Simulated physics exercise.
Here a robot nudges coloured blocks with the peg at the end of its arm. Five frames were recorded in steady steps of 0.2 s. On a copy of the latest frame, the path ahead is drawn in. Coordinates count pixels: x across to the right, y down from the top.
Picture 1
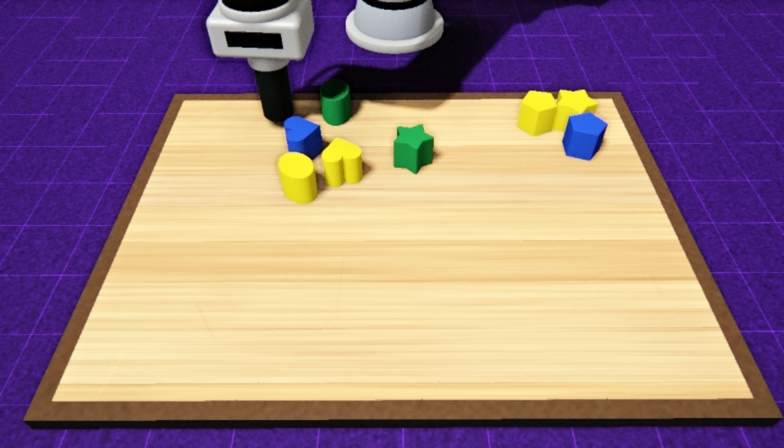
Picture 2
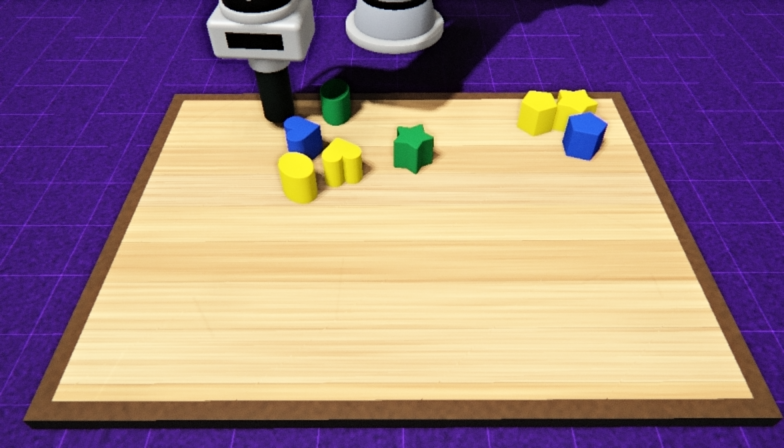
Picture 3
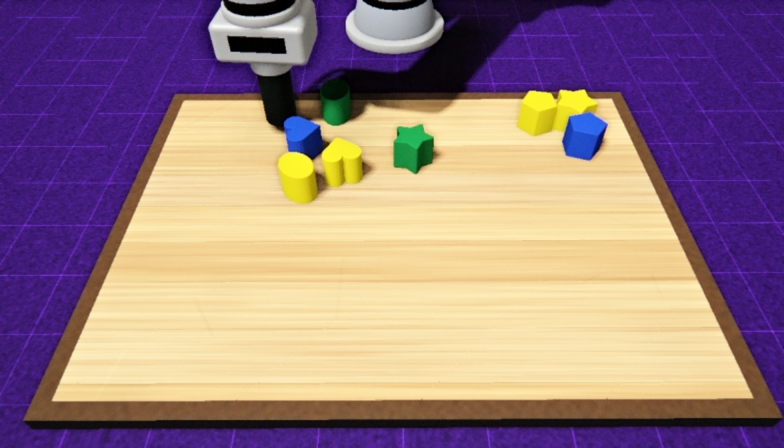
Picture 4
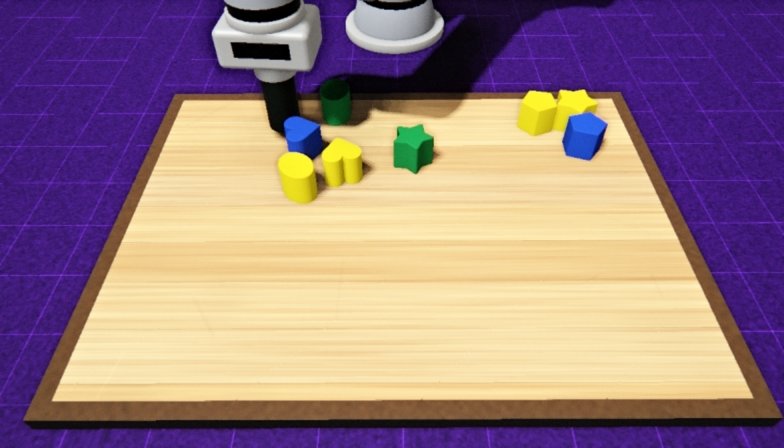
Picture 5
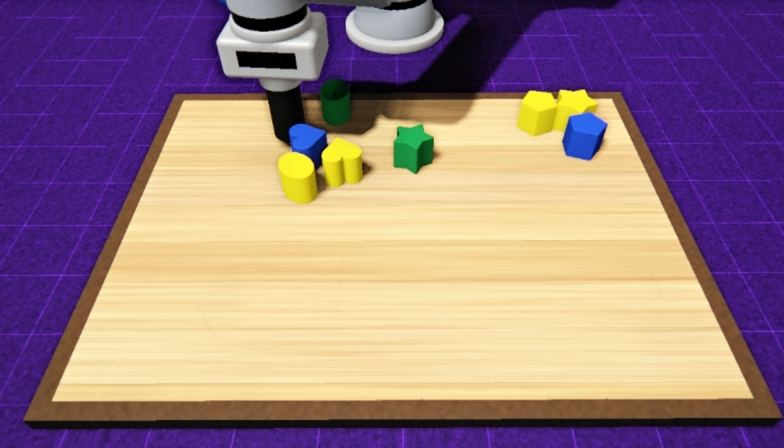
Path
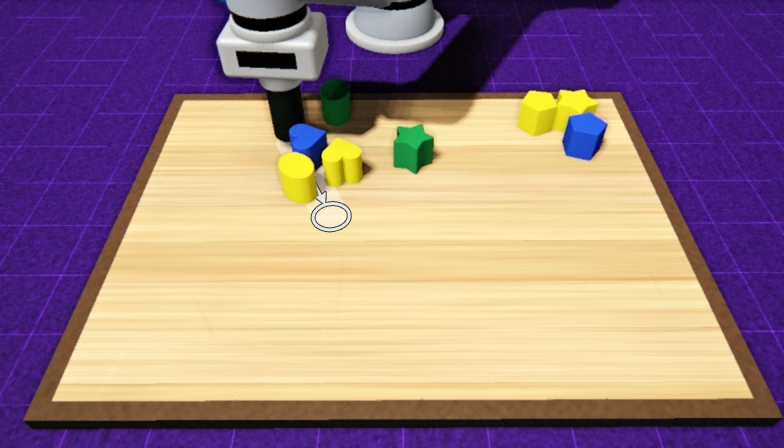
A robot arm with a black peg reaches in at the upper left over a pale wooden board with a brown rim on a purple gridded floor, seen from a fixed, raised viewpoint. Yellow, blue and green blocks sit near the peg, with two yellow and one blue at upper right. The peg inches down and right, then nudges the blue heart block slightly toward the yellow ones.
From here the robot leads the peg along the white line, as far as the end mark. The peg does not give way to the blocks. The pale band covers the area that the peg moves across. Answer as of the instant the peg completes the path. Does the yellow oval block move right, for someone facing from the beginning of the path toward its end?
Yes.
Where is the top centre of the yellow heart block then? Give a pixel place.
The middle of its top is at (378, 161).
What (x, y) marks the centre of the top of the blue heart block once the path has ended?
At pixel (364, 186).
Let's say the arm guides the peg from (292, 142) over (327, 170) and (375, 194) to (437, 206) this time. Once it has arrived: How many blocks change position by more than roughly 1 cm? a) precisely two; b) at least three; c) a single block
The answer is a.
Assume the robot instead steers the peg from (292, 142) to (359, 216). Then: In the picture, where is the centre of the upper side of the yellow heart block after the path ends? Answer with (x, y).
At (406, 169).
The line goes in a line from (292, 142) to (331, 216).
The first path, step by step. One third of the way, peg (303, 156); yellow oval block (295, 167); blue heart block (327, 156), turned 25° anticlockwise; yellow heart block (358, 156), turned 25° anticlockwise.
Two thirds of the way, peg (316, 181); yellow oval block (295, 188), turned 35° clockwise; blue heart block (349, 173), turned 65° anticlockwise; yellow heart block (375, 161), turned 60° anticlockwise.
At the end, peg (330, 207); yellow oval block (292, 209), turned 85° clockwise; blue heart block (364, 186), turned 125° anticlockwise; green oval block unmoved; yellow heart block (378, 161), turned 75° anticlockwise.
